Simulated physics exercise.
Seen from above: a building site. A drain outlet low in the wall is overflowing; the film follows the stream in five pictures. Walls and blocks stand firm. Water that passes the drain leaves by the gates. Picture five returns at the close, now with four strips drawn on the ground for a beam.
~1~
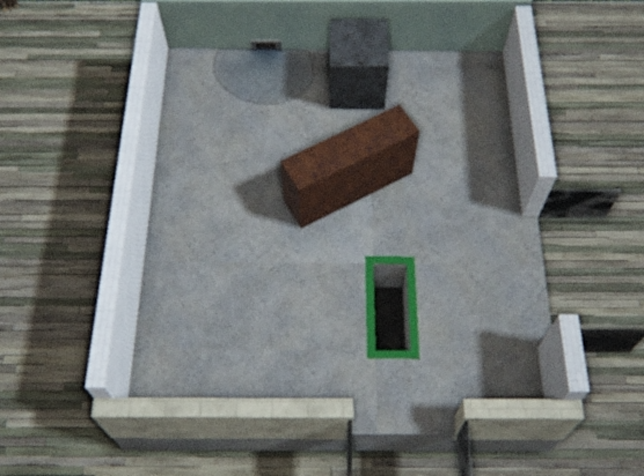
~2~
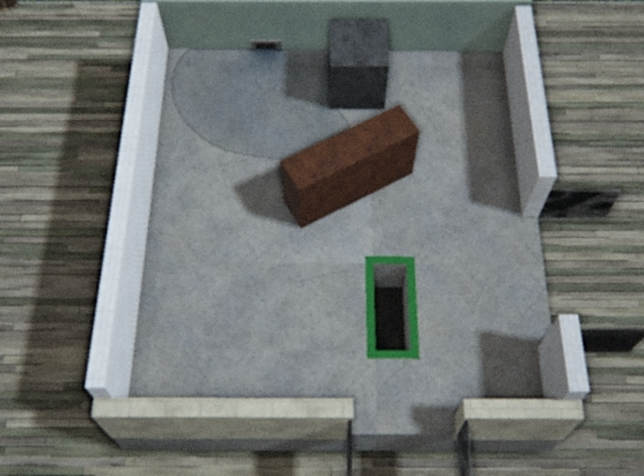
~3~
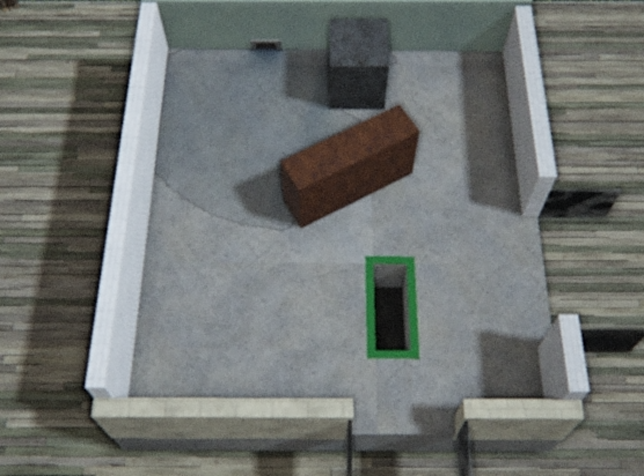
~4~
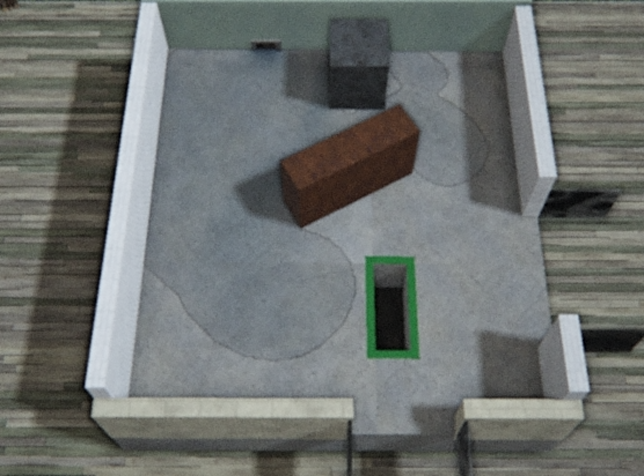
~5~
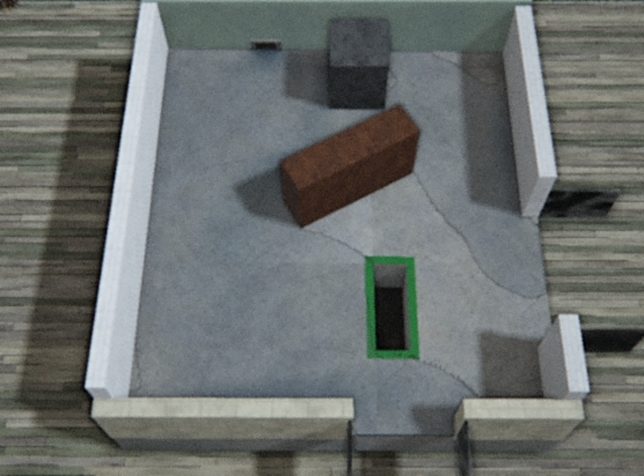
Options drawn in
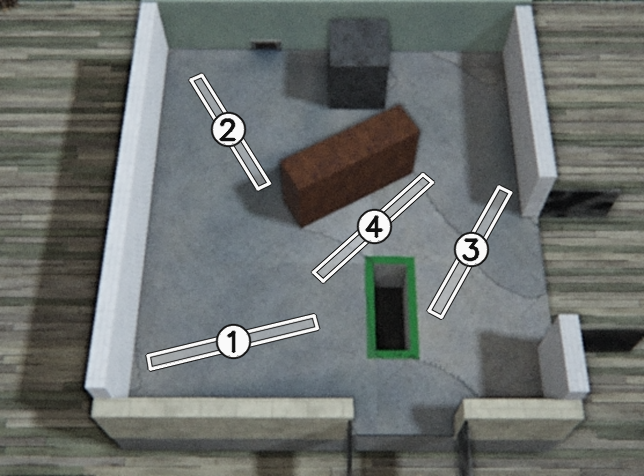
Water spreading from a wall outlet across a walled concrete floor, passing around dark and brown blocks and reaching a green-edged pit.
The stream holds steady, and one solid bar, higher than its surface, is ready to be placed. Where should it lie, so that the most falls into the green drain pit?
1 works best here.
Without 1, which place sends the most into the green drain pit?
3 it is.
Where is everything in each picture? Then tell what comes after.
Outfall at (266, 45); green drain pit at (392, 306); open gate at (530, 280); open gate at (403, 417); water covers 4 % of the ground and shows as far out as (291, 94); green drain pit still dry.
Water covers 15 % of the ground and shows as far out as (222, 146); green drain pit still dry.
Water covers 27 % of the ground and shows as far out as (284, 219); green drain pit still dry.
Water covers 49 % of the ground and shows as far out as (259, 351); green drain pit still dry.
75 % of the ground is wet; green drain pit taking water.
On the marked copy, 1 from (149, 362) to (315, 322); 2 from (196, 77) to (263, 186); 3 from (435, 314) to (504, 189); 4 from (318, 276) to (427, 178).
With 1, about 53 % of the stream runs into the green drain pit, about 47 % out by the gates.
With 2, about 16 % of the stream runs into the green drain pit, about 84 % out by the gates.
With 3, about 34 % of the stream runs into the green drain pit, about 66 % out by the gates.
With 4, about 16 % of the stream runs into the green drain pit, about 84 % out by the gates.
